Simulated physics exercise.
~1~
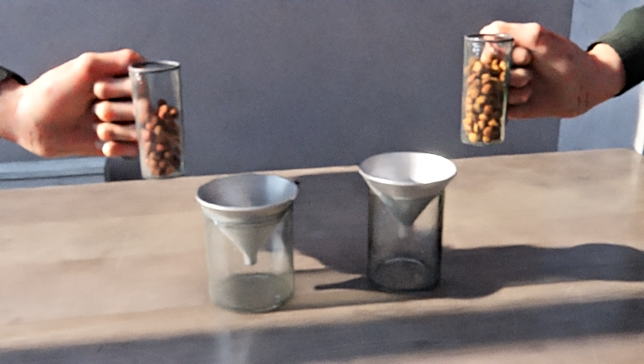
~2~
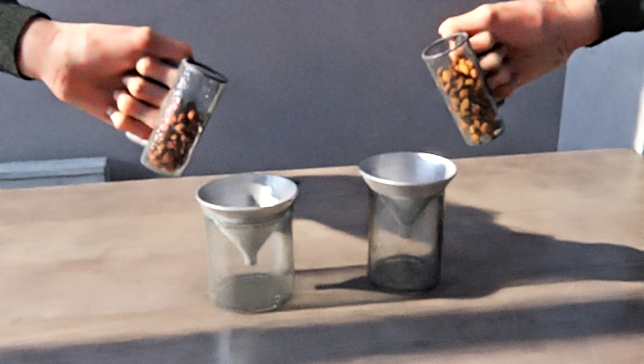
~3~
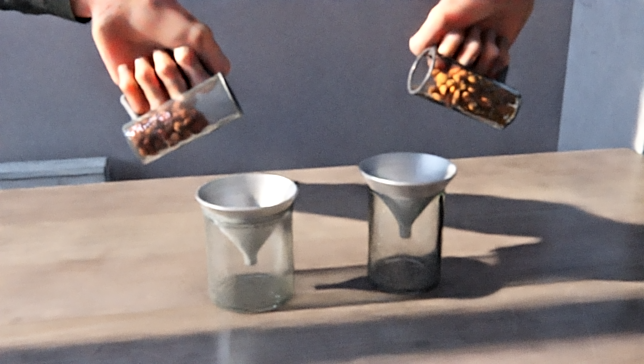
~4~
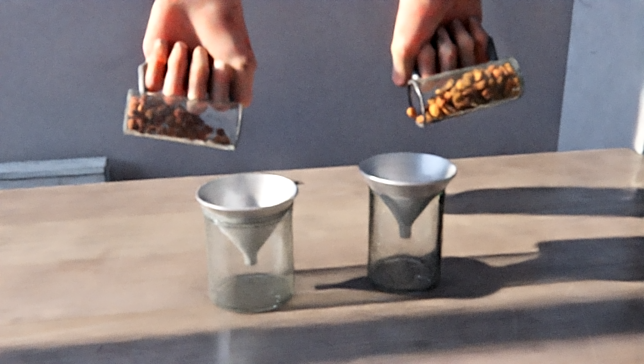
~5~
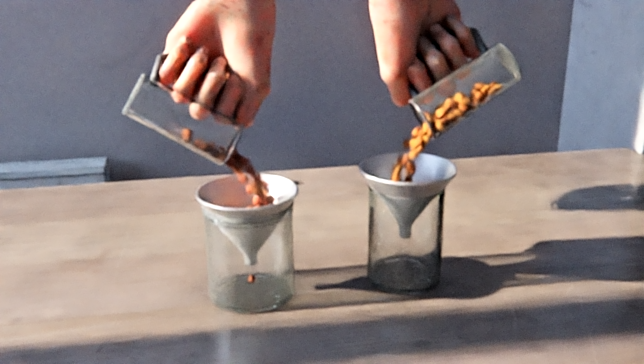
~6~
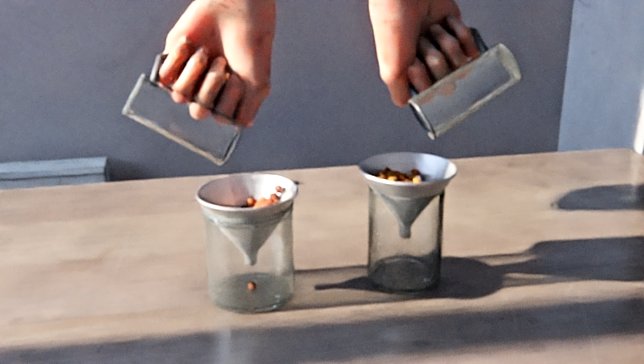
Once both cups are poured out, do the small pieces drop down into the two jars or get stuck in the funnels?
They got stuck in both funnels. Only a few made it into the left jar, and none reached the right one.
On a table in front of a grey wall, two hands tipped glass cups of small brown and golden pieces into funnels set in two jars. Both loads jammed in the funnels, with only a few from the left dropping through.
